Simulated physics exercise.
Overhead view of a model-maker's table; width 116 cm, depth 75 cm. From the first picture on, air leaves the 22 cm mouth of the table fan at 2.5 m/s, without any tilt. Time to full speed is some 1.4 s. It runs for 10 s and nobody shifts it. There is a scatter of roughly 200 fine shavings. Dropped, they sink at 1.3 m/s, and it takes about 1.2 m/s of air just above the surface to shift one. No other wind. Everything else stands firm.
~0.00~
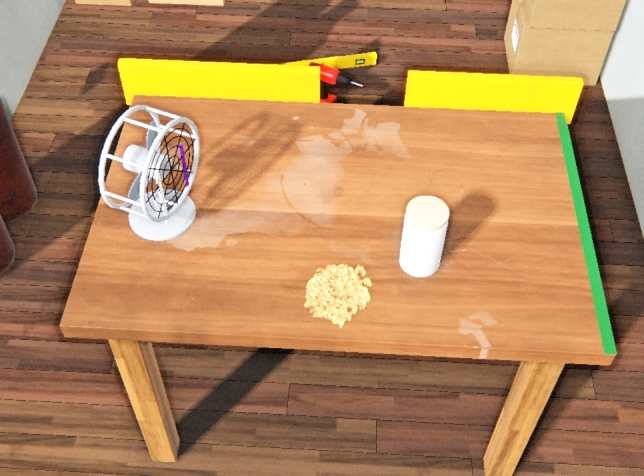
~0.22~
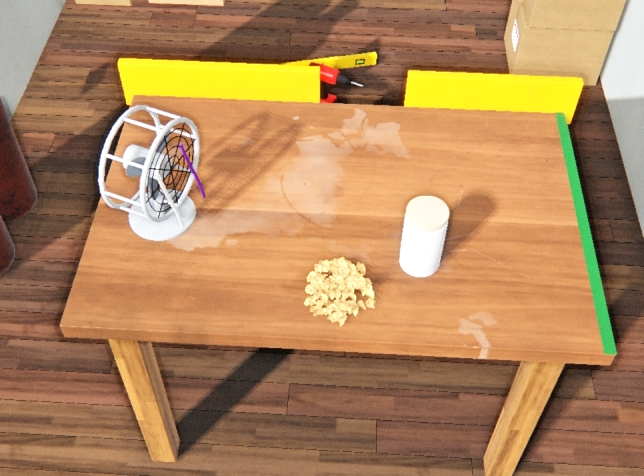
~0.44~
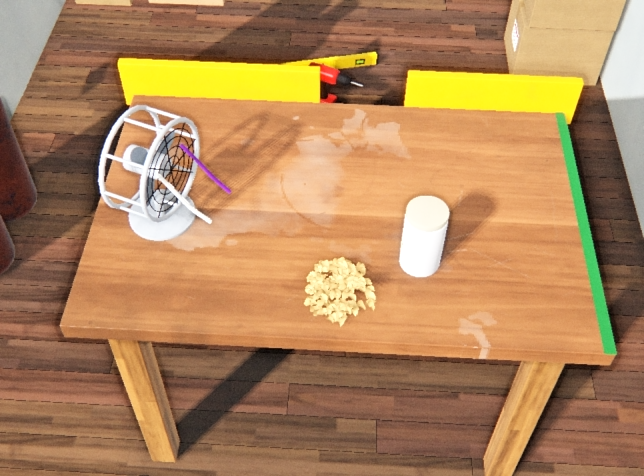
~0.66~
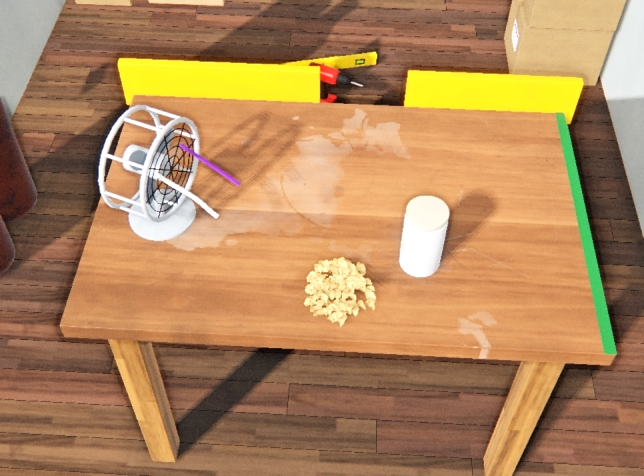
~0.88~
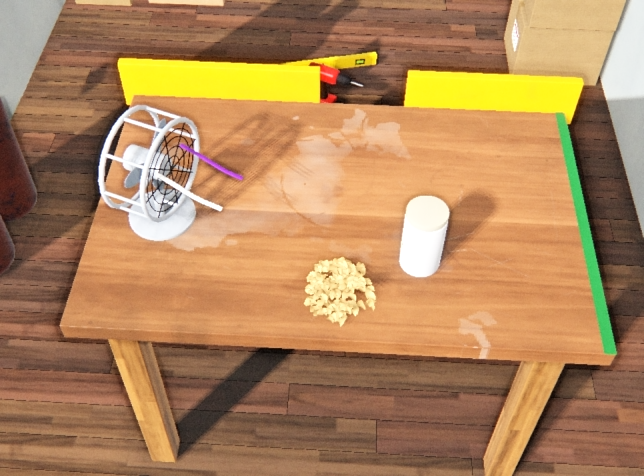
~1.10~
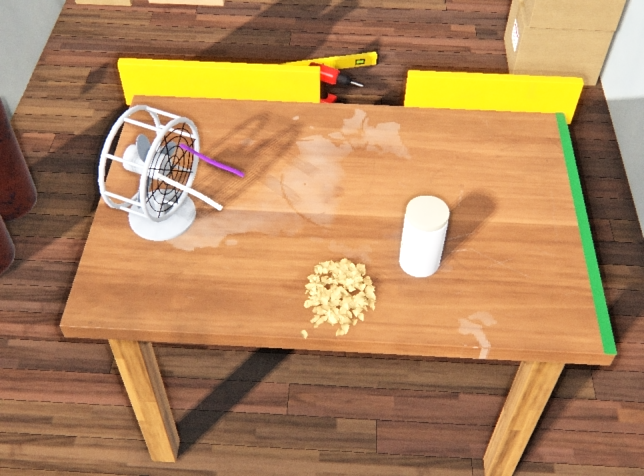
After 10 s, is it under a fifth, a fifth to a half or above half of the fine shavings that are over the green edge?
My guess is the smallest bracket, below a fifth.
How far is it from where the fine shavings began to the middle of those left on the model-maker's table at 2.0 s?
Measured offset: Approx. 5 cm.
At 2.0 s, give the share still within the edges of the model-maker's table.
Around 50 in a hundred are still there.
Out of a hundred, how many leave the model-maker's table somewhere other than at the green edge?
I would say close to 100 %.
After 2.0 s, 66 % are on the move or not yet settled, 0 % are over the green edge; the middle of those still in play is near (364, 309).
After 3.2 s, 17 % are on the move or not yet settled, 0 % are over the green edge.
After 5.5 s, 4 % are on the move or not yet settled, 0 % are over the green edge.
After 10.0 s, at the end, 0 % are over the green edge.
